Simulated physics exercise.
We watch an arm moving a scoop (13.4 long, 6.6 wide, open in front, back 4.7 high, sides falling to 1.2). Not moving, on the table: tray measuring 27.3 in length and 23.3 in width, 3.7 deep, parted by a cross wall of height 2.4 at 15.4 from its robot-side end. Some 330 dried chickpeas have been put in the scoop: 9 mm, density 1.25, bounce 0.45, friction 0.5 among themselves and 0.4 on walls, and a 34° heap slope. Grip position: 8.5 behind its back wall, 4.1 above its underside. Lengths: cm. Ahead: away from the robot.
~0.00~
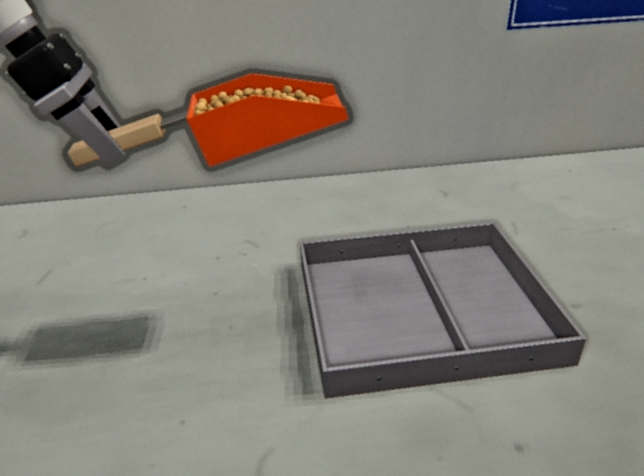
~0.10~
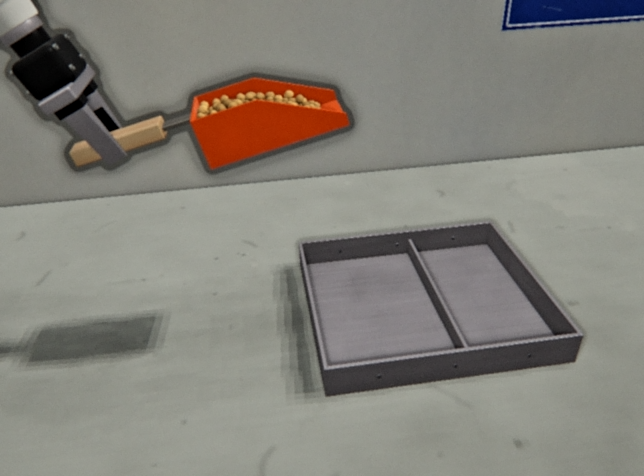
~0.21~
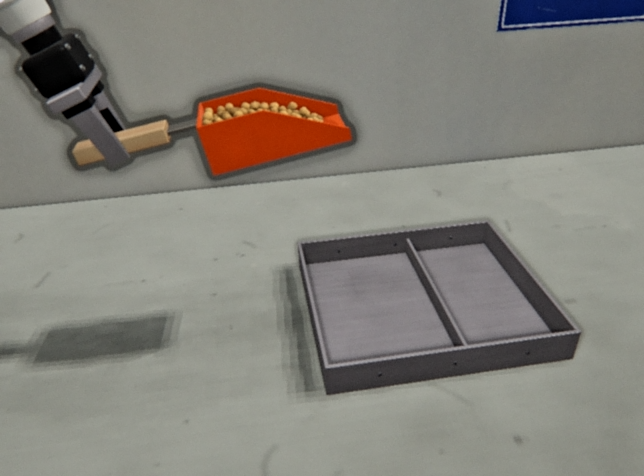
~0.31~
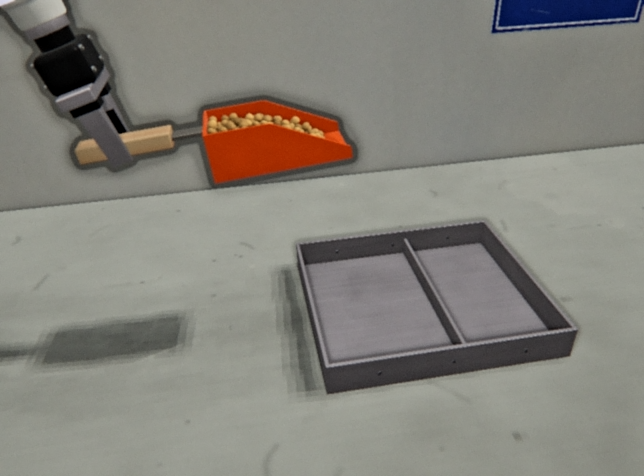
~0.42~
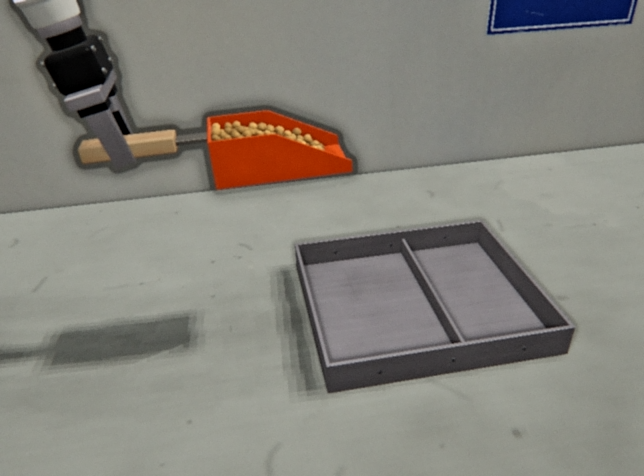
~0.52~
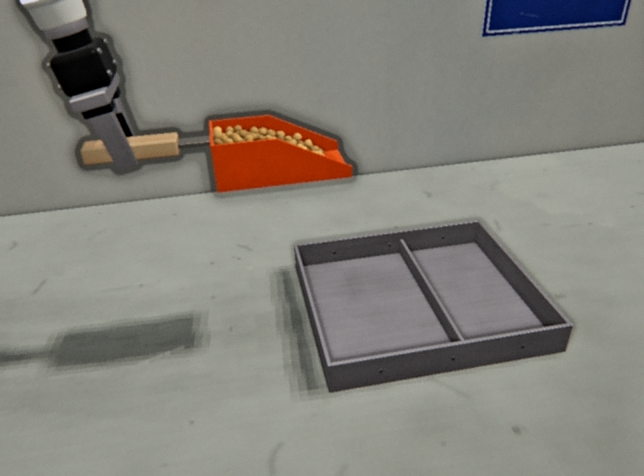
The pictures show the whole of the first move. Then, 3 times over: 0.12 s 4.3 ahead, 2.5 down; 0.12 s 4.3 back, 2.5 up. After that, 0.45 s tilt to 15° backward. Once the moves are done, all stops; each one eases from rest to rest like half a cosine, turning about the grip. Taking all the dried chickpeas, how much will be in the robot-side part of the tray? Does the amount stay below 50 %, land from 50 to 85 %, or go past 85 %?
It stays below 50 %.
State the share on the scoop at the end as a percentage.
I'd estimate close to 50 percent finishes there.
By 0.99 s, level, highest piece 24 above the table; 210 on the scoop, 38 in the robot-side part, 22 in the far-side part, 58 in flight or on a rim.
By 1.46 s, tilted 7° backward, highest piece 26 above the table; 168 on the scoop, 115 in the robot-side part, 40 in the far-side part, 5 in flight or on a rim.
By 1.89 s, tilted 15° backward, highest piece 28 above the table; 167 on the scoop, 120 in the robot-side part, 41 in the far-side part.
By 2.94 s, tilted 15° backward, highest piece 28 above the table; 167 on the scoop, 120 in the robot-side part, 41 in the far-side part.
Final count, 167 on the scoop, 120 in the robot-side part, 41 in the far-side part. That is 37 % in the robot-side part of the tray.
